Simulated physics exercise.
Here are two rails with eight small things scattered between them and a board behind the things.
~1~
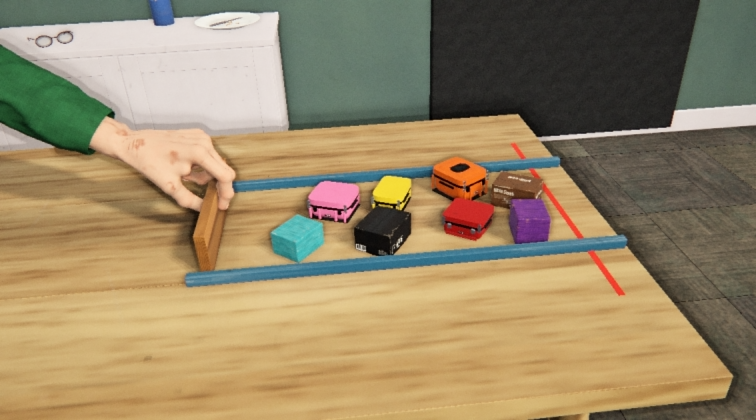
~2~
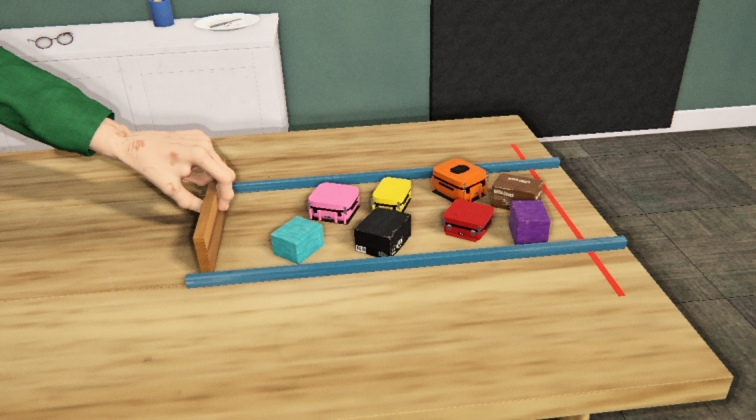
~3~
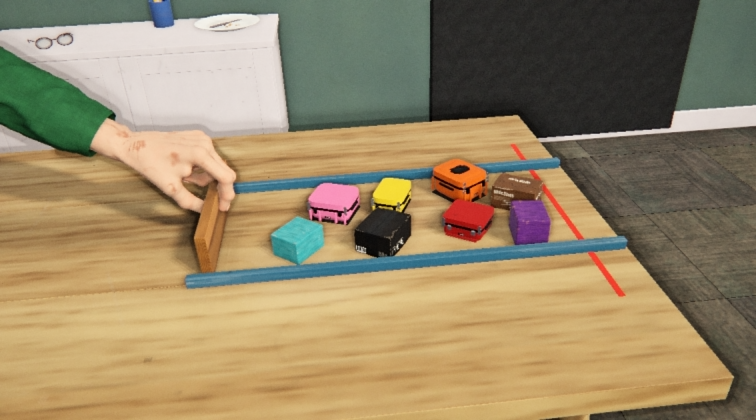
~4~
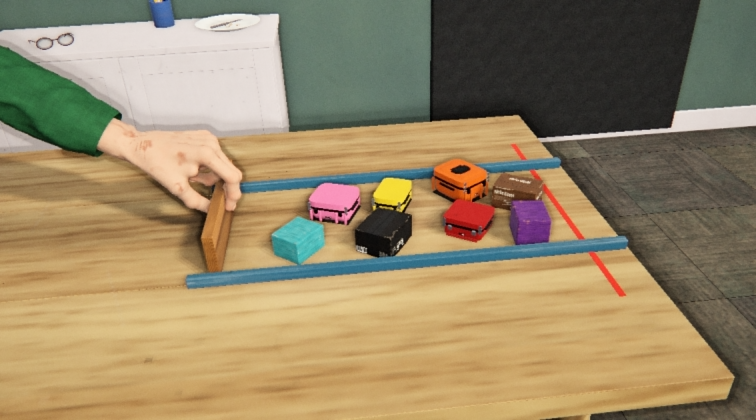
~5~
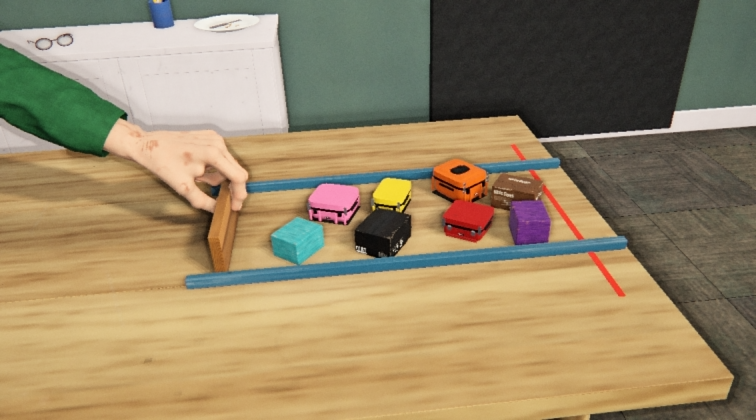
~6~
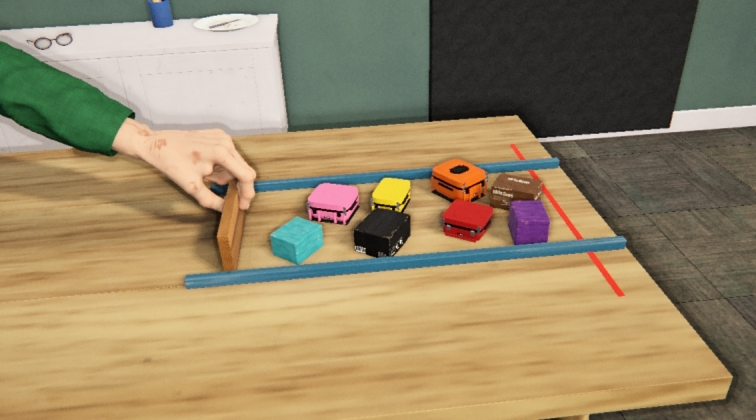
A hand in a green sleeve slid a small wooden board slightly to the right between two blue rails, while the eight colorful little cases and blocks in front of it stayed still.
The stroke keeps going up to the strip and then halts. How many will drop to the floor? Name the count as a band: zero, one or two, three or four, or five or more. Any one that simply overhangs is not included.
The count falls in the five or more band.
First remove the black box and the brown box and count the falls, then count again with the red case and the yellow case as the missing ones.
Tally per try: 3 / 4.
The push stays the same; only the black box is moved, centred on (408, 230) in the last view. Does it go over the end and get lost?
That black box is gone.
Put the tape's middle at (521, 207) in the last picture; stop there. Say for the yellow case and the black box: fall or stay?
Result: Yellow case stays, black box stays.
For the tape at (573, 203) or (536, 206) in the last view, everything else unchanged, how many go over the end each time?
So it's 7 the first time and 5 the second time.
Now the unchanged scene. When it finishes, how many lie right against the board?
The count in contact is 2.
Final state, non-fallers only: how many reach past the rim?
That would be 1.
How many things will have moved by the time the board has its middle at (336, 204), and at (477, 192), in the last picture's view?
By the first moment it's 4, by the second it's 8.
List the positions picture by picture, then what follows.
In the first picture, brown box (517, 192); purple block (529, 222); orange case (459, 180); board (215, 212); tape (556, 203).
In the second picture, purple block (529, 223); black box (383, 233).
In the third picture, orange case (459, 182); pink case (335, 204).
In the fourth picture, brown box (518, 194); board (222, 213).
In the fifth picture, purple block (529, 223); red case (468, 222).
In the sixth picture, brown box (516, 194); purple block (528, 223); orange case (459, 182); board (235, 212); tape (555, 204).
Soon after, none off yet; brown box at rest near (516, 194); purple block at rest near (528, 223); orange case at rest near (459, 182).
After that, none off yet; brown box displaced about its own width near (586, 193); purple block displaced well along near (598, 219); orange case displaced well along near (539, 178).
In the end, the number that fall off is five or more; gone, black box, yellow case, red case, orange case, purple block and brown box.
